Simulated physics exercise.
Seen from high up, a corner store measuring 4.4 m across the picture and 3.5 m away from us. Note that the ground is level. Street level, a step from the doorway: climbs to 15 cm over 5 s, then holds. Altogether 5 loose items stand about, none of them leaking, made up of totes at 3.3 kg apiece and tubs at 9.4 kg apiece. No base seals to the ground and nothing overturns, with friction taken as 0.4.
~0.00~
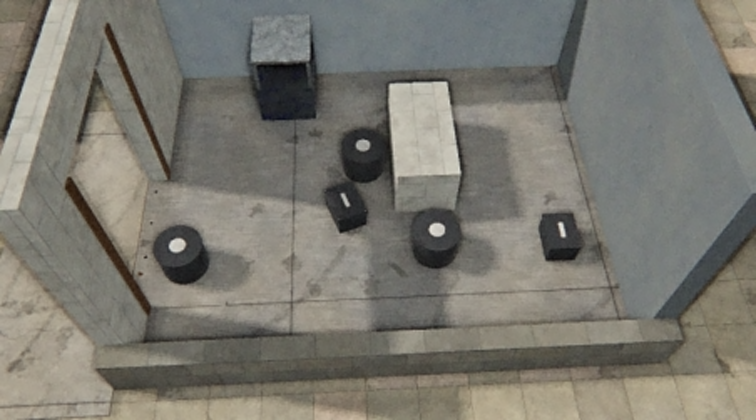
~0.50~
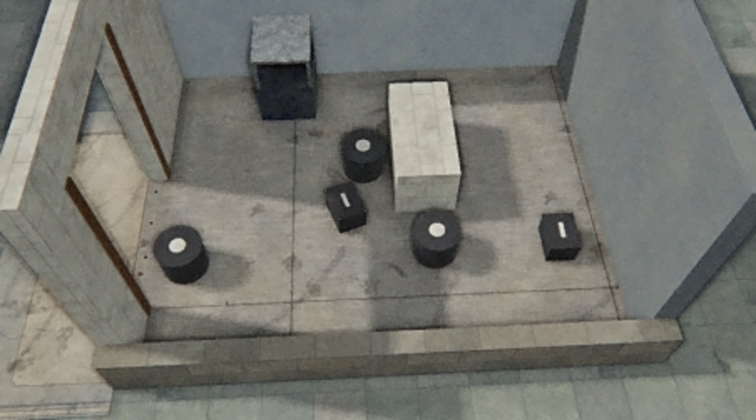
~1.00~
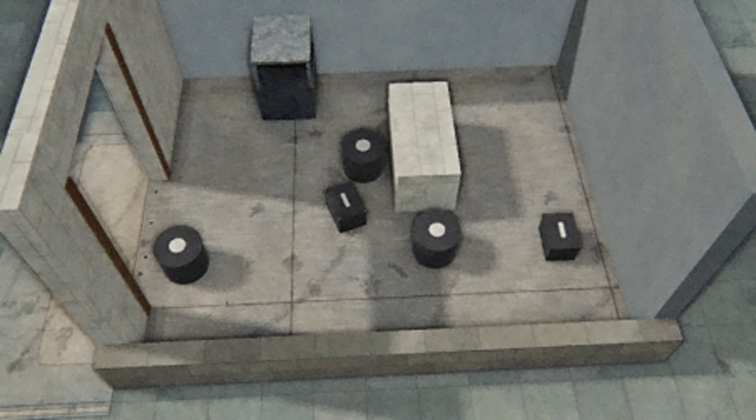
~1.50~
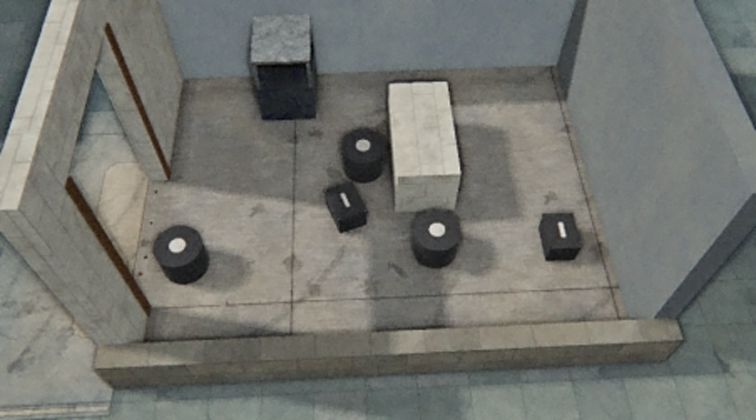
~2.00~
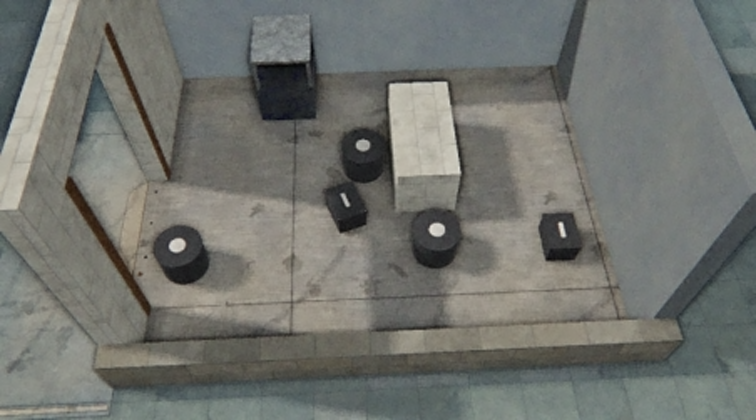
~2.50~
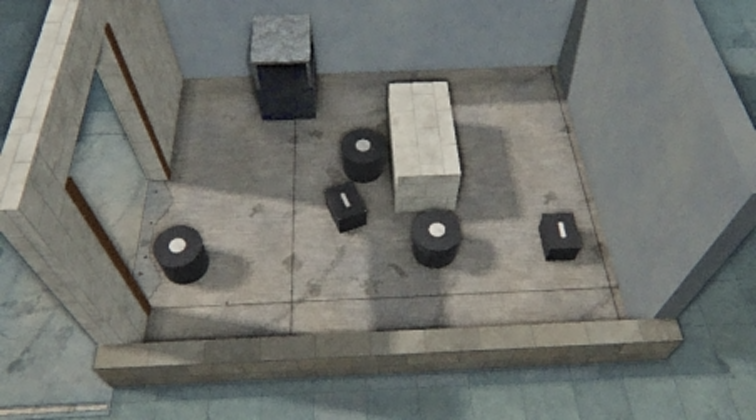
Water spread over the paving around a small walled room seen from above, then crept across the pale patch outside the left doorway, while the dark tubs and boxes inside stayed put.
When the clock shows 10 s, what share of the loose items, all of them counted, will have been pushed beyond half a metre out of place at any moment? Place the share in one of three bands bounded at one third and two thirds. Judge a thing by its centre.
It goes in the band two thirds or more.
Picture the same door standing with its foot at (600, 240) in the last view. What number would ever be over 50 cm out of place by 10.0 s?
The answer then is 4.
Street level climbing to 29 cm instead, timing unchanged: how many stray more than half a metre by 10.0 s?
I count 5 of them in that case.
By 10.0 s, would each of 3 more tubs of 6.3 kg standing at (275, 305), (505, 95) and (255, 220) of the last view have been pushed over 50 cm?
One: Beyond it. Two: Within it. Three: Beyond it.
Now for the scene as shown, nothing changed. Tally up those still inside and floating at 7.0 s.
The number is 2.
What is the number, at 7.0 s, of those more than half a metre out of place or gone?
The answer is 2.
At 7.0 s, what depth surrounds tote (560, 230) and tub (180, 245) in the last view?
Close to 0 and 4 centimetres.
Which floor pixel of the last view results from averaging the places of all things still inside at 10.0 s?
That lands at roughly (505, 217).
After 3.5 s 0 of 5 are over 50 cm from their spots; 0 afloat.
After 4.5 s 0 of 5 are over 50 cm from their spots; 0 afloat.
After 7.0 s 2 of 5 are over 50 cm from their spots; 2 afloat.
After 10.0 s 4 of 5 are over 50 cm from their spots, and 4 have been at some point; 2 afloat.
